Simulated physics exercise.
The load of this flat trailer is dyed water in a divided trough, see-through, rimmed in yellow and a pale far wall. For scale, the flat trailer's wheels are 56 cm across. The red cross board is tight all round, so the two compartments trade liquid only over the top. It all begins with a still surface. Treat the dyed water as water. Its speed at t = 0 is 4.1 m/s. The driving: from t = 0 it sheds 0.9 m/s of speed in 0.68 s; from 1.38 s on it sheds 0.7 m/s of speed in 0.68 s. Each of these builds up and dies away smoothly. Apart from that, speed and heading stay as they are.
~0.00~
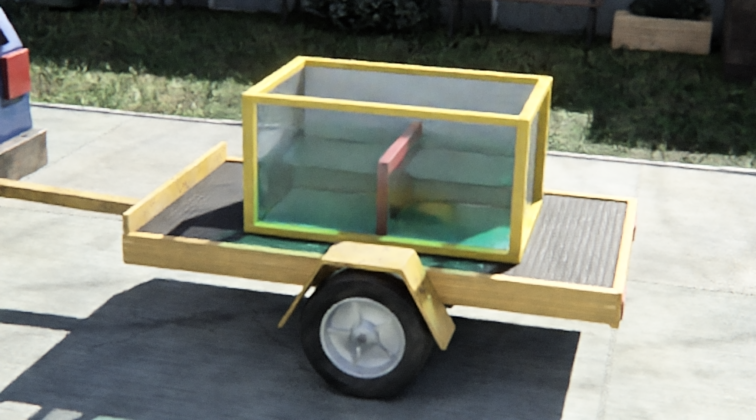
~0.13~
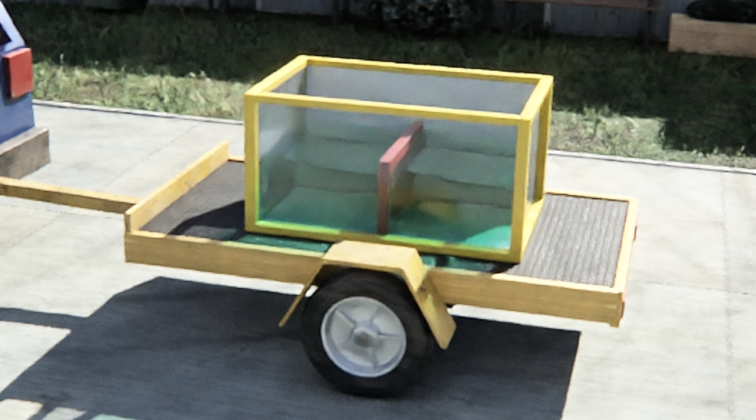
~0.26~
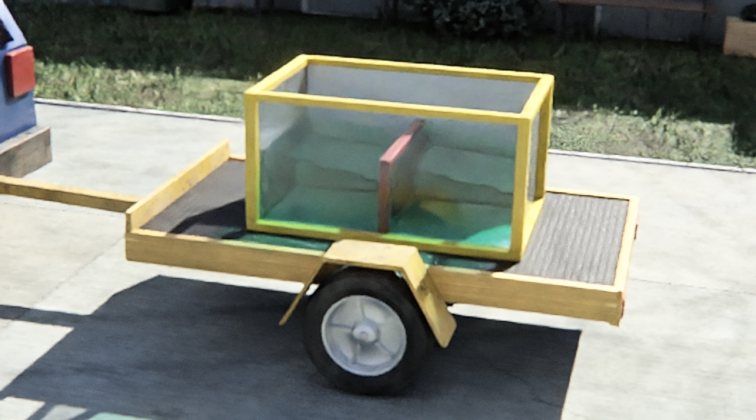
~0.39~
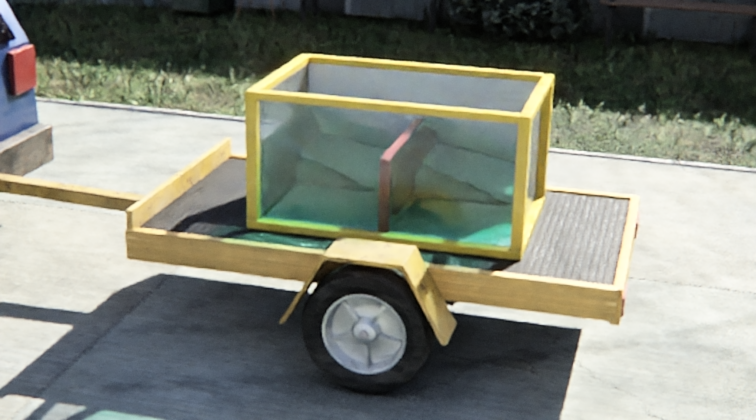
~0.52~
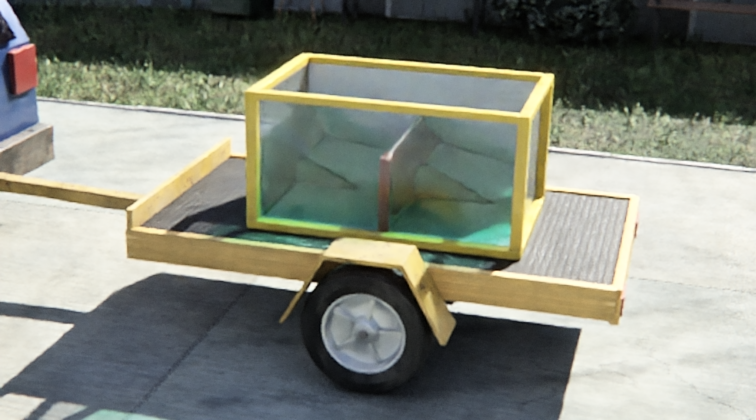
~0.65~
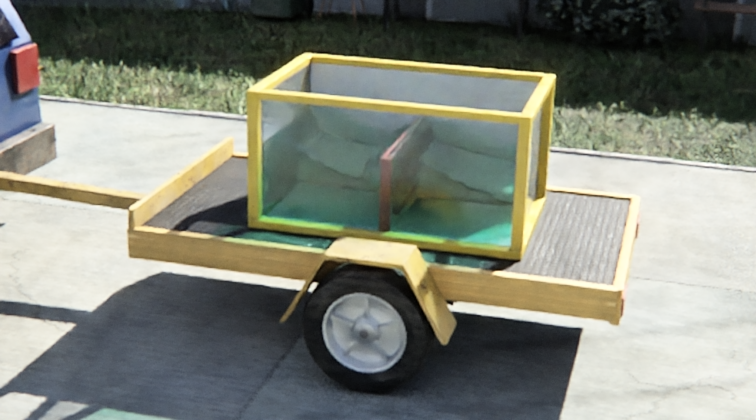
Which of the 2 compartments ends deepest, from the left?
It is deepest in the first one.
By 1.15 s left to right it is 30, 29 cm deep.
By 1.85 s left to right it is 31, 29 cm deep.
By 2.55 s left to right it is 31, 29 cm deep.
By 5.05 s left to right it is 31, 29 cm deep.
